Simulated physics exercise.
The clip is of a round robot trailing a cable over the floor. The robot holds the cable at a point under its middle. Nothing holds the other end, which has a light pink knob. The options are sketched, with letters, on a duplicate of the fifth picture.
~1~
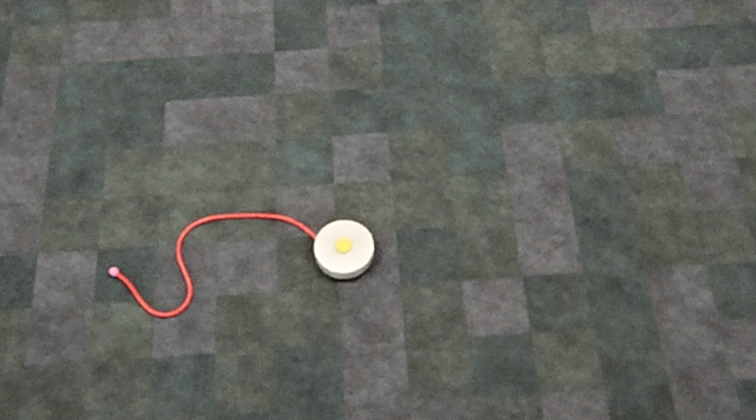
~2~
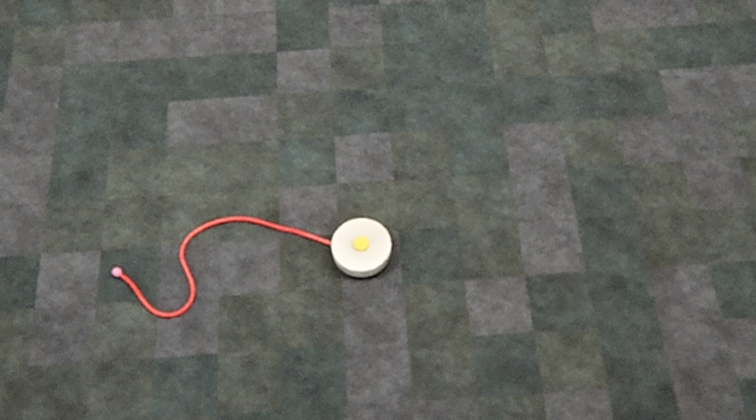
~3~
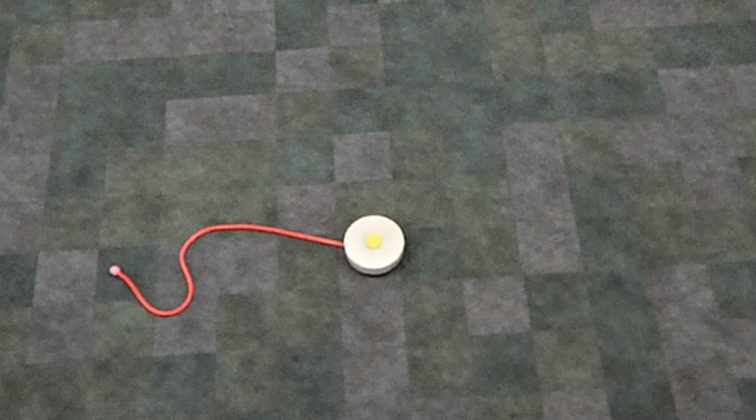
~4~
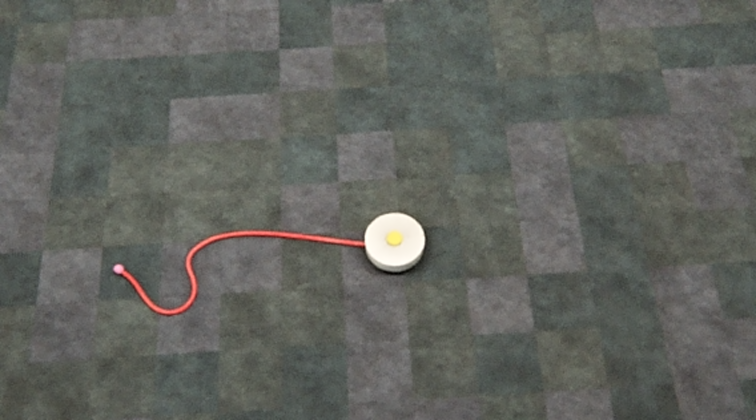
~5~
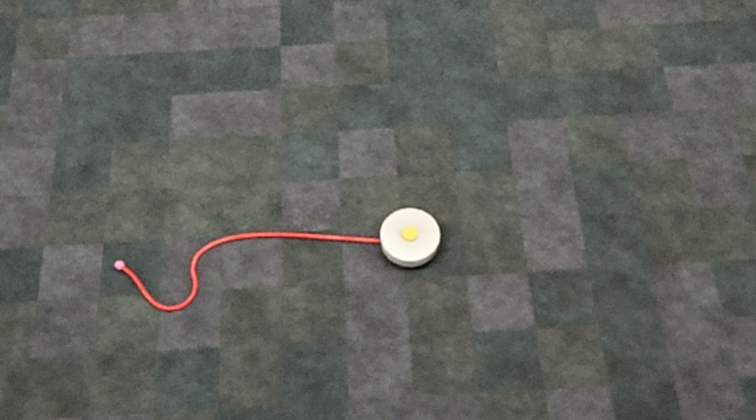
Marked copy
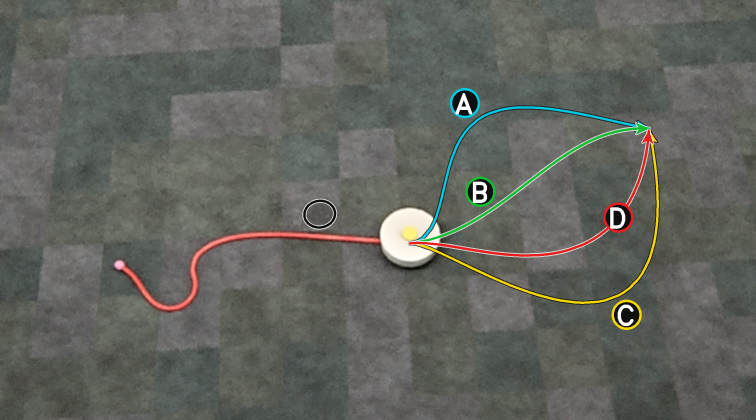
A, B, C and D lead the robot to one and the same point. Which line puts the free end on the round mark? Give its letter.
Take A.
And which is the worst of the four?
Route C.
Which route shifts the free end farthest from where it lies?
That is C.
On the marked copy, A from (410, 243) via (483, 116) to (649, 129); B from (410, 243) via (529, 182) to (649, 129); C from (410, 243) via (618, 296) to (649, 130); D from (410, 243) via (582, 245) to (649, 130); the ring at (320, 214).
Taking A. A third of the way, robot (457, 140), middle of the cable (311, 237), free end (137, 274).
Two thirds of the way, robot (563, 105), middle of the cable (404, 170), free end (251, 245).
When it is over, robot (651, 123), middle of the cable (479, 156), free end (320, 211); the free end is on the ring.
As for the rest, B leaves the free end at (327, 239); C leaves the free end at (362, 278); D leaves the free end at (344, 261).
